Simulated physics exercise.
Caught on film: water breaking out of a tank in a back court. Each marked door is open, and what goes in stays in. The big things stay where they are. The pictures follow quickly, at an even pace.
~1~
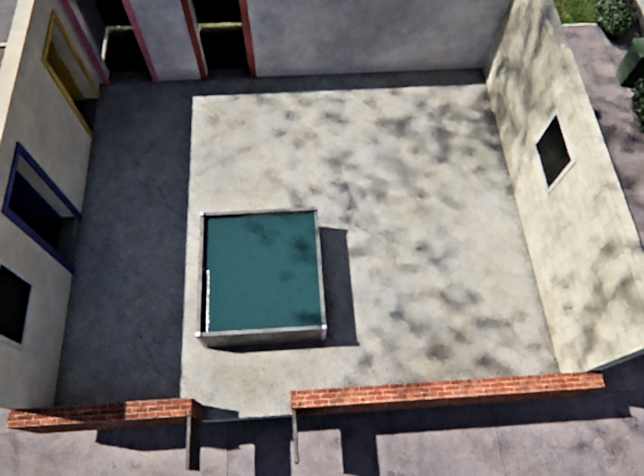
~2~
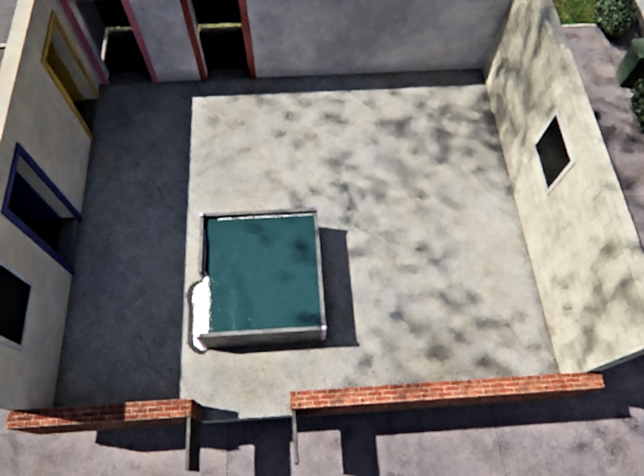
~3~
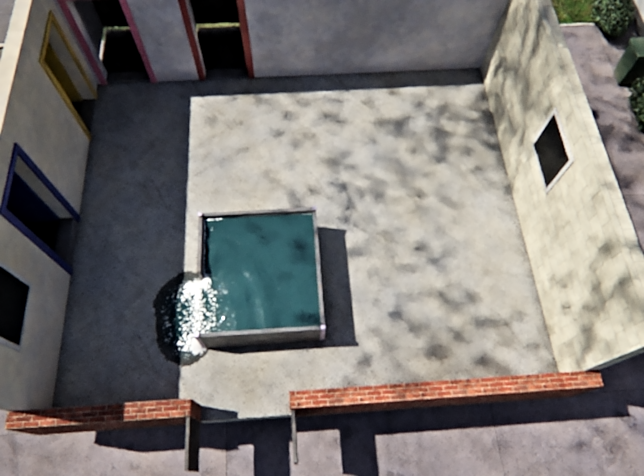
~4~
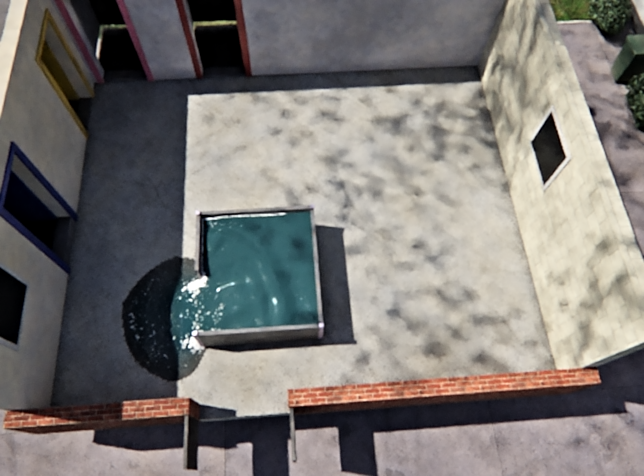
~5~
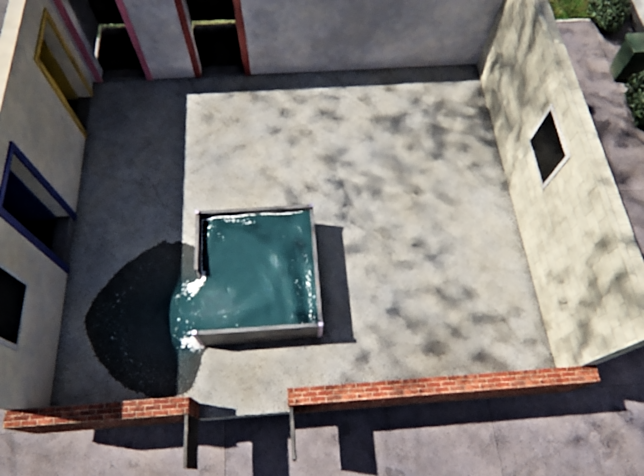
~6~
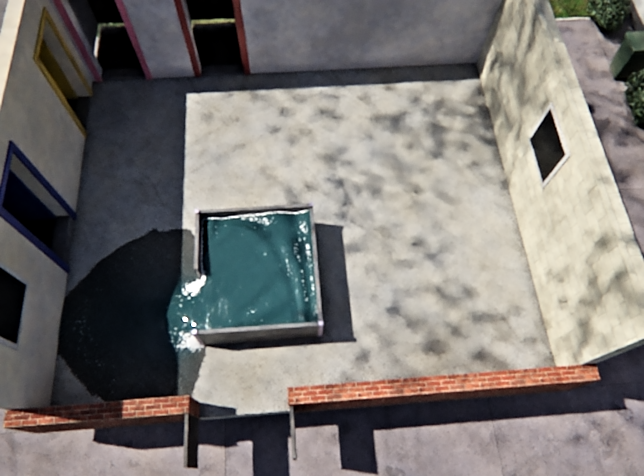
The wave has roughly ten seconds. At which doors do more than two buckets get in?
One by one: The yellow door takes more than that; the blue door stays under that; the pink door takes more than that; the red door takes more than that.
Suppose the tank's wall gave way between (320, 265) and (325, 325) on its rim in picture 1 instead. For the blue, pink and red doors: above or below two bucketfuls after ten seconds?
Blue lets less in, pink holds, red takes less.
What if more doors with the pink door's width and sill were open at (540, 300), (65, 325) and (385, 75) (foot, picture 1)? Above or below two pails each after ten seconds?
In that order: Holds, takes more, takes less.
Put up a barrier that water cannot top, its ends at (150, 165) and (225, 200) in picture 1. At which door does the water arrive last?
That is the red door.
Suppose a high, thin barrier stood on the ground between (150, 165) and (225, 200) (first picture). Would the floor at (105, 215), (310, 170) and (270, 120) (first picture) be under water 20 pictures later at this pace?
In that order: Under water, not flooded, dry.
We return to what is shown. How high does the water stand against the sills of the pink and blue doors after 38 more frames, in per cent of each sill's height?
About 220 and 60 per cent.
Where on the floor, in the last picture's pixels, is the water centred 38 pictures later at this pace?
Close to (186, 246).
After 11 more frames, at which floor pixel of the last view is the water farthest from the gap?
I would point to (86, 141).
A moment on, water covers 15 % of the floor; the yellow door not reached, the blue door wet at the sill, nothing in, the pink door not reached, the red door not reached.
Next, water covers 15 % of the floor; the yellow door not reached, the blue door wet at the sill, nothing in, the pink door not reached, the red door not reached.
Then, water covers 30 % of the floor; the yellow door wet at the sill, nothing in, the blue door wet at the sill, nothing in, the pink door under two buckets in, the red door not reached.
Later, water covers 50 % of the floor; the yellow door under two buckets in, the blue door wet at the sill, nothing in, the pink door far over two buckets in, the red door under two buckets in.
In the end, water covers 90 % of the floor; the yellow door over two buckets in, the blue door wet at the sill, nothing in, the pink door far over two buckets in, the red door over two buckets in.
